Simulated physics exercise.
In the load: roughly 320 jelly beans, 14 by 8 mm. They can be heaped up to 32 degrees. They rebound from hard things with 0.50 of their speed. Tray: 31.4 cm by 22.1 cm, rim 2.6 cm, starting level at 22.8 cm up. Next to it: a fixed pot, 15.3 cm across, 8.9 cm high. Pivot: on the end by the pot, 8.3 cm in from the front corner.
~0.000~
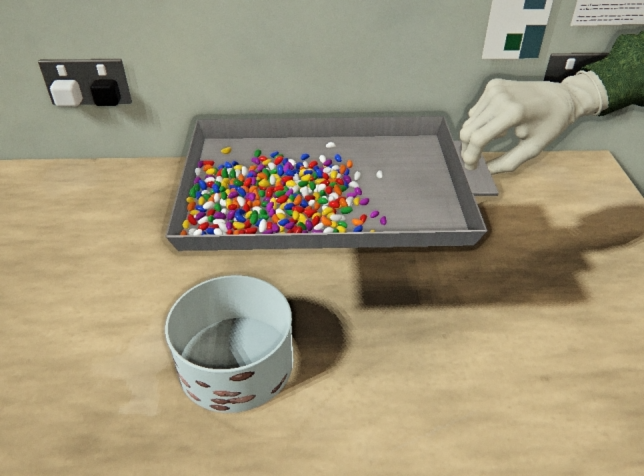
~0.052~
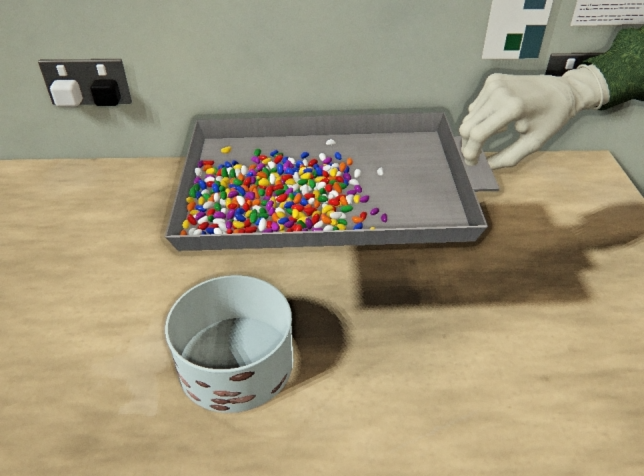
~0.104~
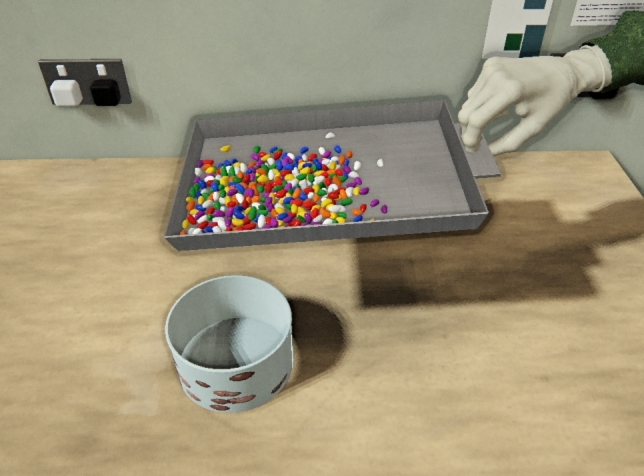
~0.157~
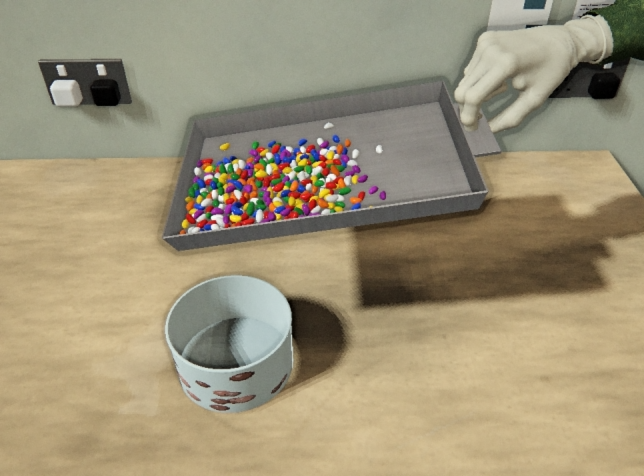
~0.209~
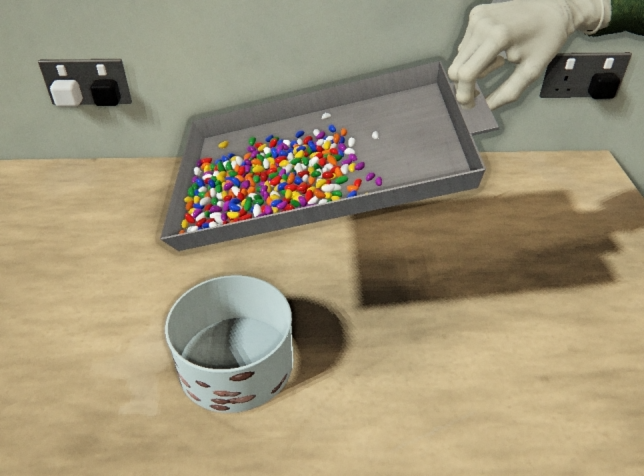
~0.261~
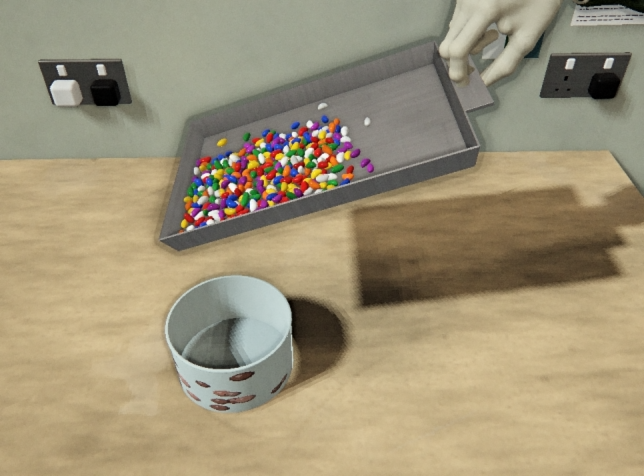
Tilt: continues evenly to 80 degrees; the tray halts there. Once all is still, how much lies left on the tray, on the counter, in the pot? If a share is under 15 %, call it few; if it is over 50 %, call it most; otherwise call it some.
I would say left on the tray: Some, counter: Most, pot: Few.
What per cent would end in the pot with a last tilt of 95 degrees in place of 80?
That would give about 0 per cent.
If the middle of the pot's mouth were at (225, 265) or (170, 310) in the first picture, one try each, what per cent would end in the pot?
First try around 5 %, second around 45 %.
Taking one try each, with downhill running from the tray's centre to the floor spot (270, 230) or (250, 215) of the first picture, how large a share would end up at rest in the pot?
About 80 and 30 per cent.
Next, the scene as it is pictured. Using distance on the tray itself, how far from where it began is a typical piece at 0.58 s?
Displacement on the tray: Roughly 4 cm.
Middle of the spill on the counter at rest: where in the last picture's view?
Middle of the spill at rest: Roughly (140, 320).
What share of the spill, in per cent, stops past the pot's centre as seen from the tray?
Some 100 per cent.
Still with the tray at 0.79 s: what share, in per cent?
Estimate: About 95 percent.
After 0.58 s, tilt 49 degrees; the tray holds 100 %, the pot 0 %.
After 0.79 s, tilt 69 degrees; the tray holds 95 %, the pot 0 %.
Then, at 1.12 s, tilt 80 degrees; the tray holds 40 %, the pot 0 %.
By 2.5 s all is still; tray 25 %, counter 75 %, pot 0 %.
